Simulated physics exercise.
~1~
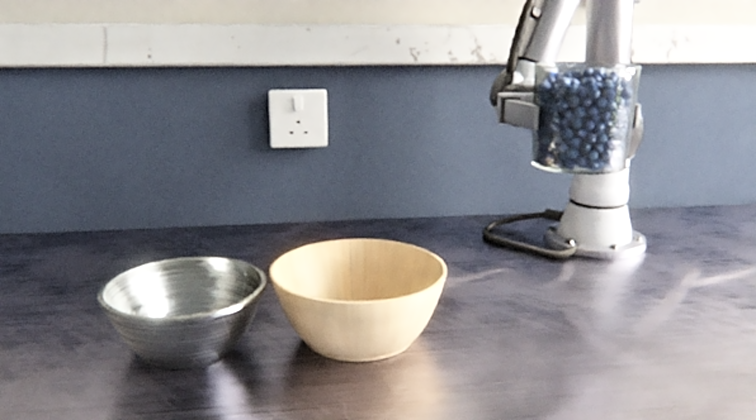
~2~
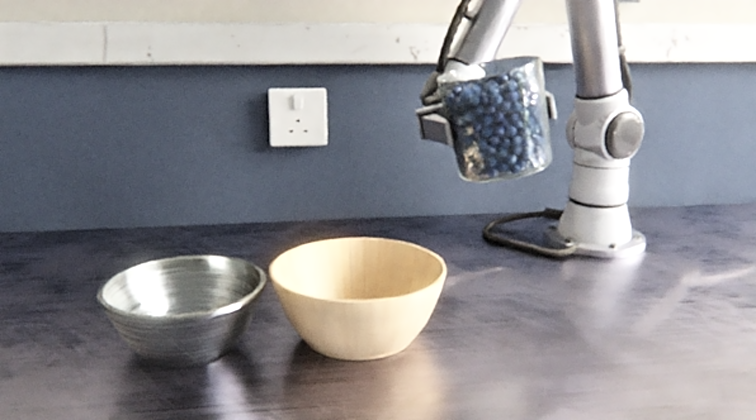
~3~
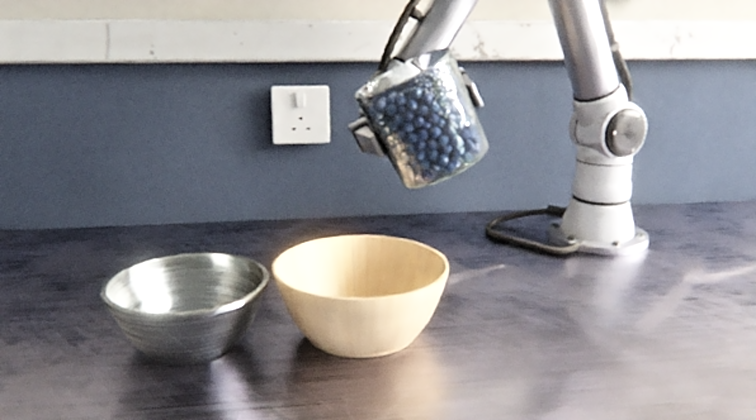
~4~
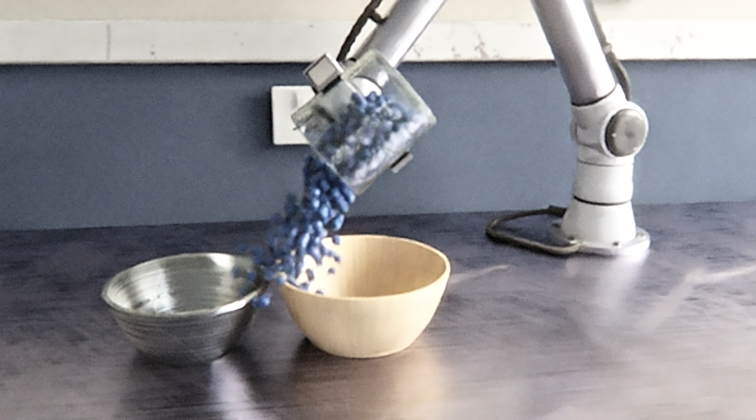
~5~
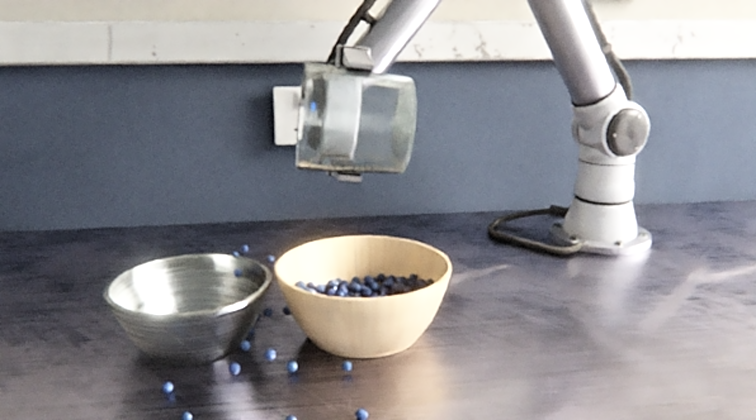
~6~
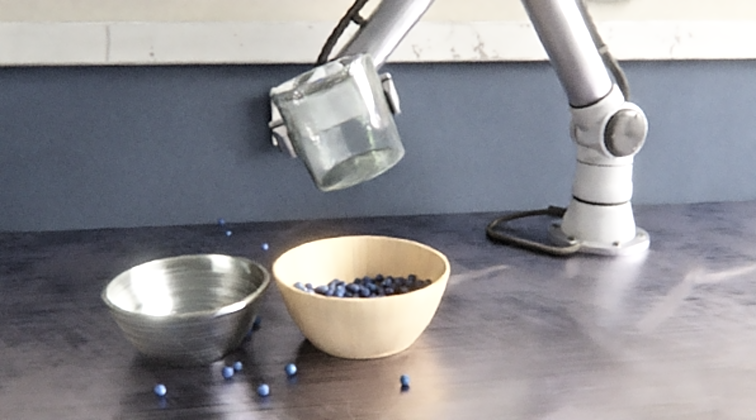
A robot arm tips blue beads from a clear tumbler into the wooden bowl, scattering some.
